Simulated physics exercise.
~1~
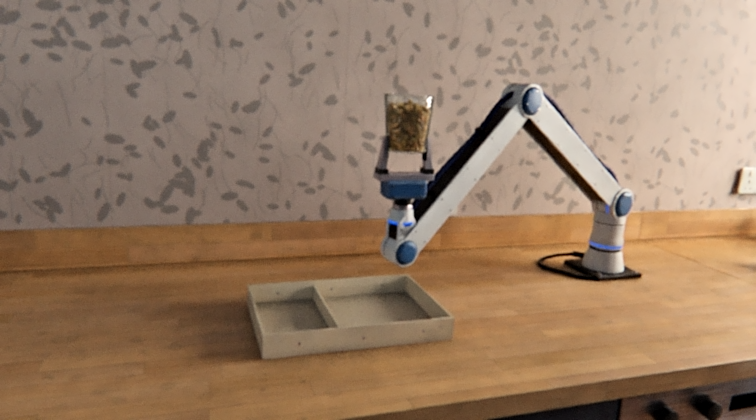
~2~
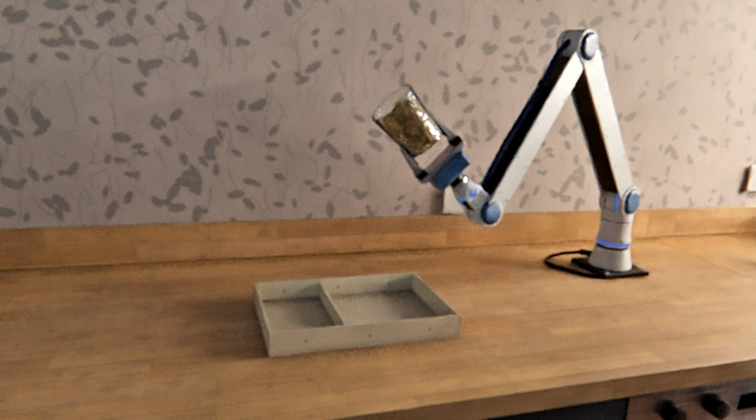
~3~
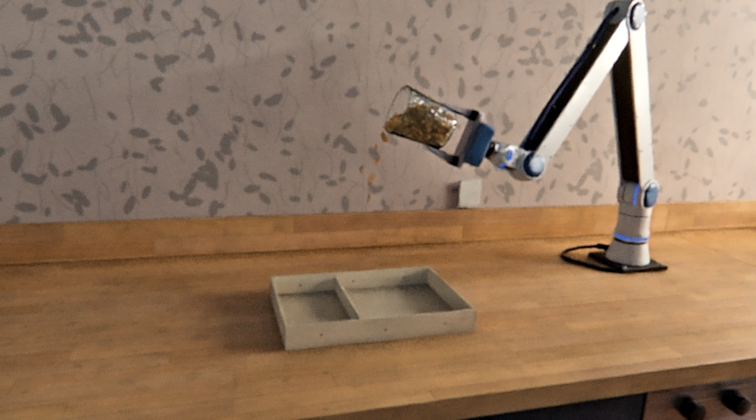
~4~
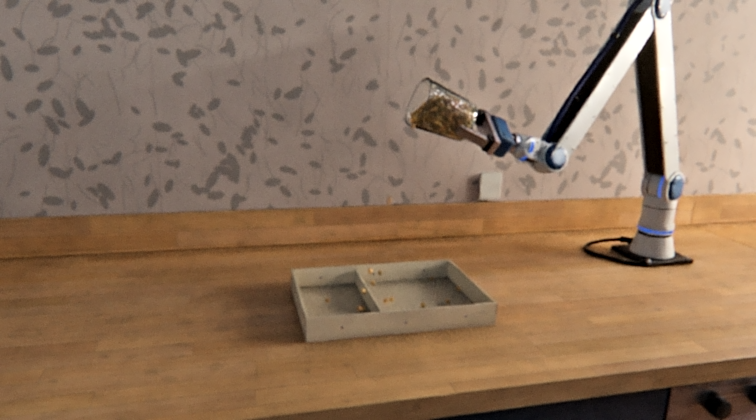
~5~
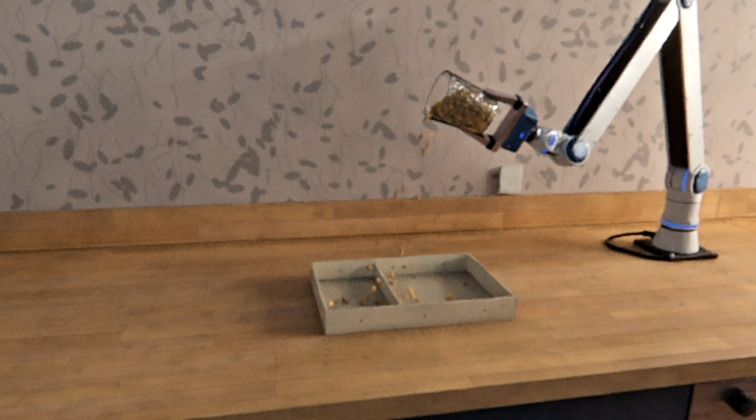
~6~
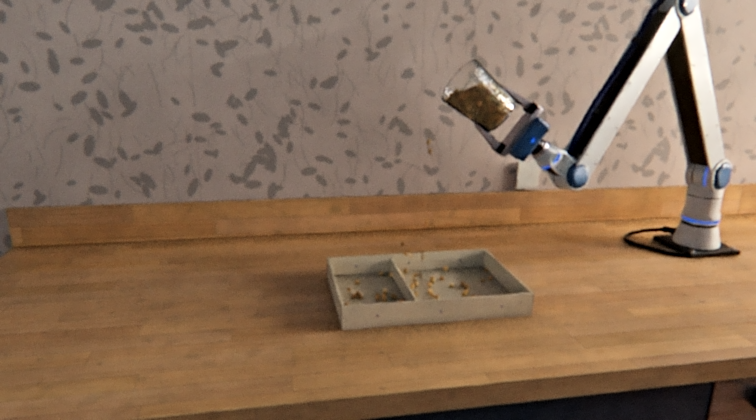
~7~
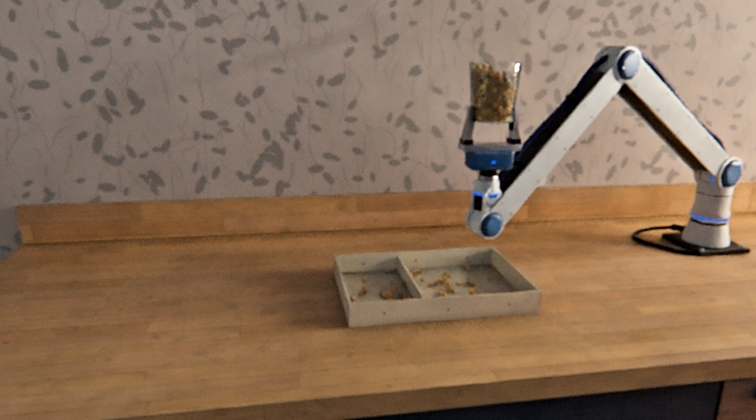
A white and blue robot arm tipped a clear beaker of dried chickpeas to the left above a divided grey tray, letting a few scatter into both parts, then swung it upright again, still mostly full.
